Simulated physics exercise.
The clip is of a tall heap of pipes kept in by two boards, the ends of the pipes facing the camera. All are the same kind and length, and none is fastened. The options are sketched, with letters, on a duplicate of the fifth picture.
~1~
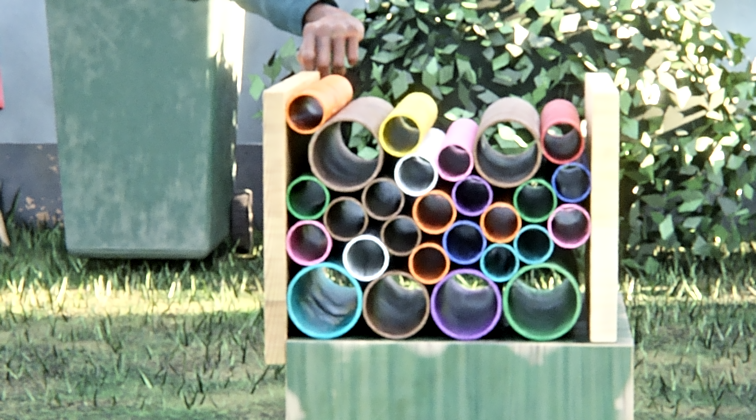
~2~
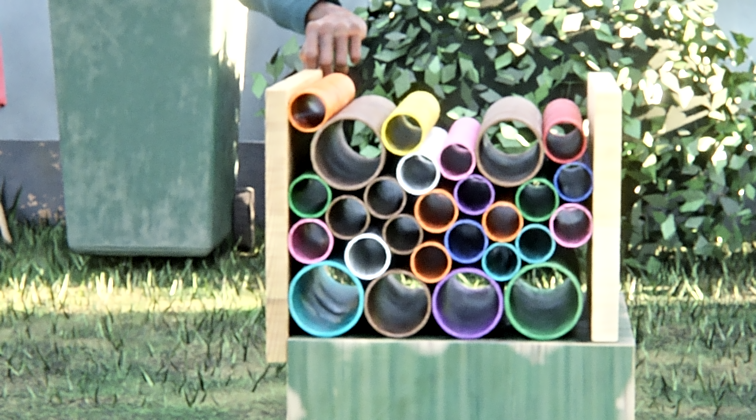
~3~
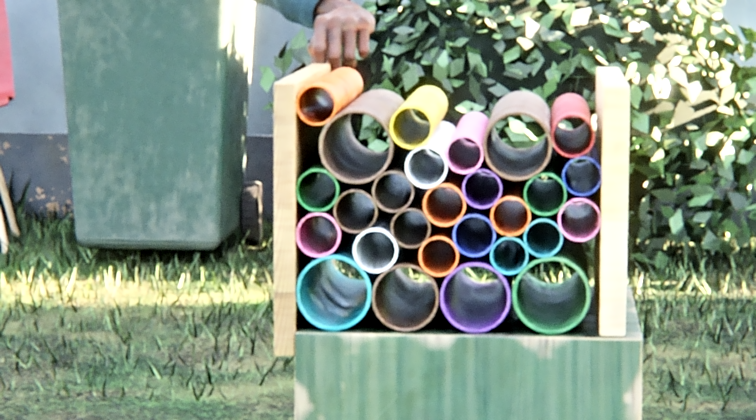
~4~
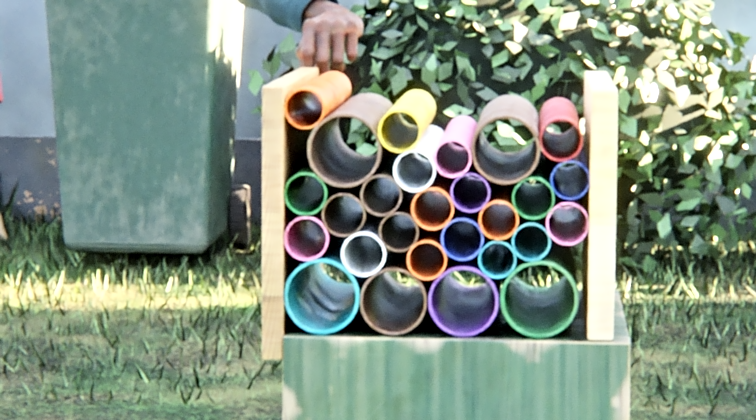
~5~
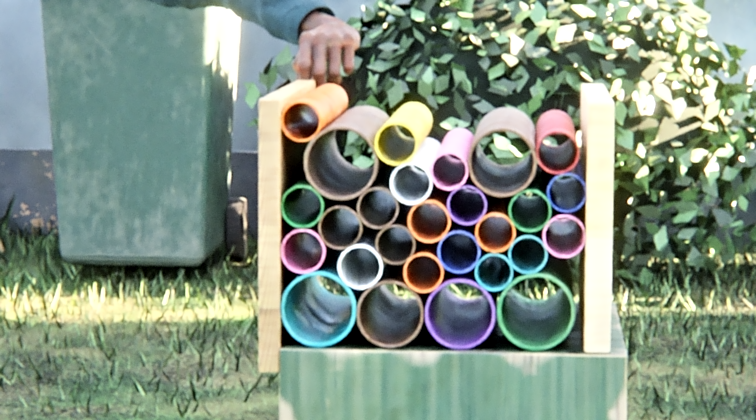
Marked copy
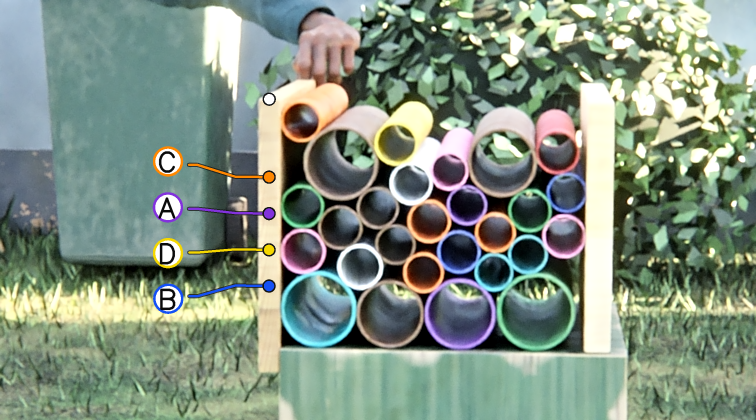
The clip opens on a heap of colourful pipes, ends facing us, between two upright boards, with a hand at the top left. The whole view shifts slightly right, then back left and a little down, while the pipes, boards and hand show no clear movement of their own.
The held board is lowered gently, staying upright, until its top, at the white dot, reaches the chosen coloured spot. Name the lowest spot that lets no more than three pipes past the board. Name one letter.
Stop at A.
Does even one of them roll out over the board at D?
Yes.
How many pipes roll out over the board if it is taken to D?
It comes to four.
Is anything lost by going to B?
At B: Yes.
On the marked copy, A at (269, 213); B at (269, 286); C at (269, 178); D at (269, 250); the white dot at (269, 99).
Taking A. A third of the way, top of the board (280, 155).
Two thirds of the way, top of the board (280, 212).
When it is over, top of the board (280, 212), one out over the board.
As for the rest, B more than three out over the board; C none out over the board; D four out over the board.
